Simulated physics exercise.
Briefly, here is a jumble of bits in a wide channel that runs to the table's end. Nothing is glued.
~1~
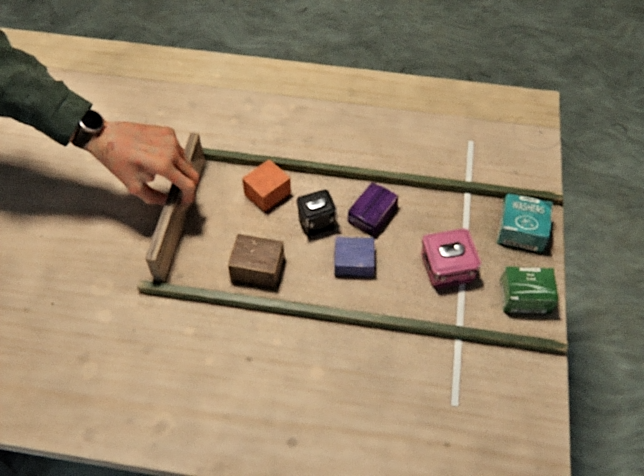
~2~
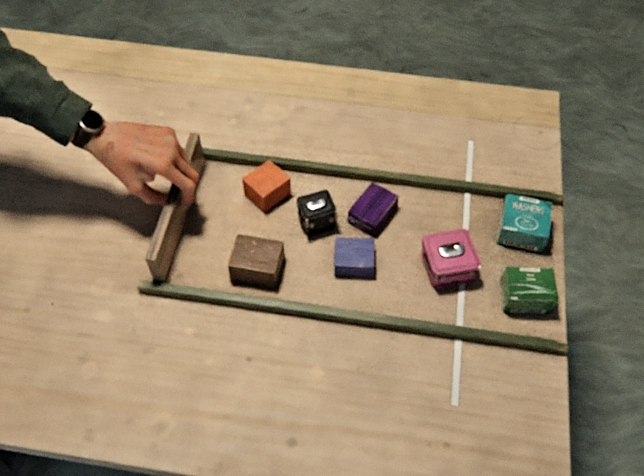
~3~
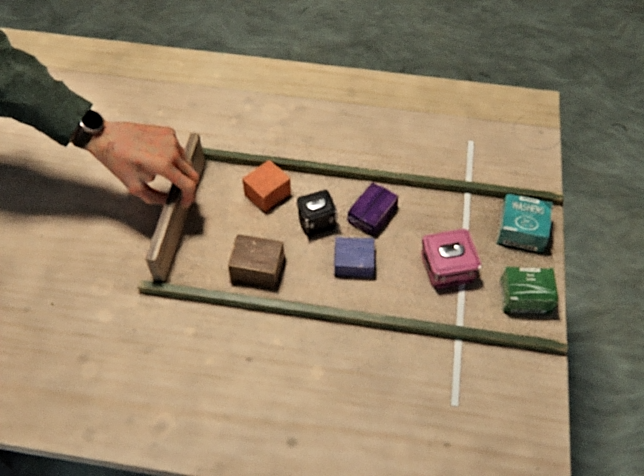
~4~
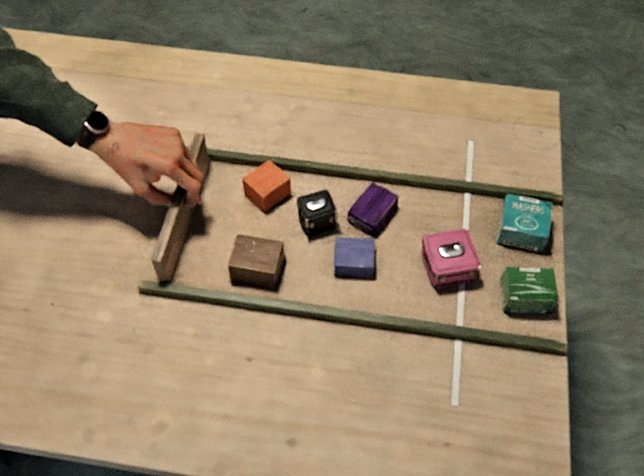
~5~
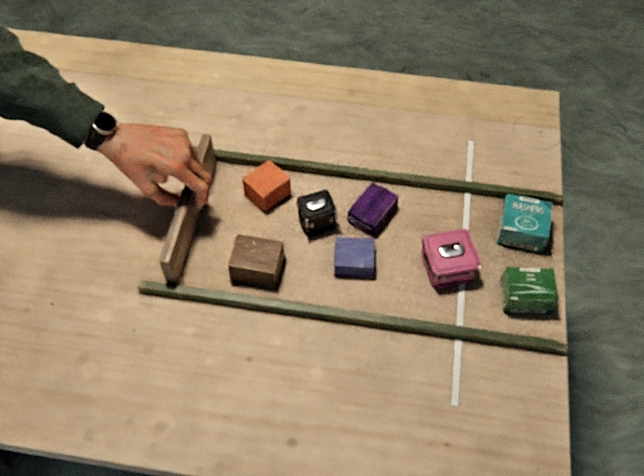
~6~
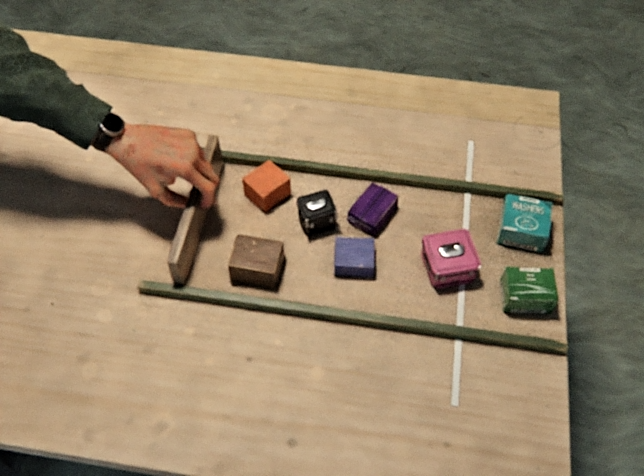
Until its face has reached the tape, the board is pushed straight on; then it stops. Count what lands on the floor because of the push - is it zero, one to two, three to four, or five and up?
Fallen: A lone one or a pair.
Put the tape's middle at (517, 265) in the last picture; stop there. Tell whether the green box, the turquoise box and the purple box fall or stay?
The green box topples down; the turquoise box topples down; the purple box topples down.
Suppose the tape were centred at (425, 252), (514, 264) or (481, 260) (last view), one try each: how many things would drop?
So, one try after another, the floor gets 0, then 3, then 2.
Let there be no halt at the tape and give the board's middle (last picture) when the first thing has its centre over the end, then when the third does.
First: Around (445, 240). Next: Around (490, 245).
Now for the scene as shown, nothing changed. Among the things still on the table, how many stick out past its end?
I'd put it at 2.
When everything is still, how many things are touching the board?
At rest, 3 are in contact.
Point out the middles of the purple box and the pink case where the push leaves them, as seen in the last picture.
Final centres, first then second: (517, 225), (558, 253).
Soon after, none off yet; green box at rest near (529, 290); turquoise box at rest near (524, 223); pink case at rest near (450, 259).
At rest, the number that fall off is one or two; fallen, turquoise box.
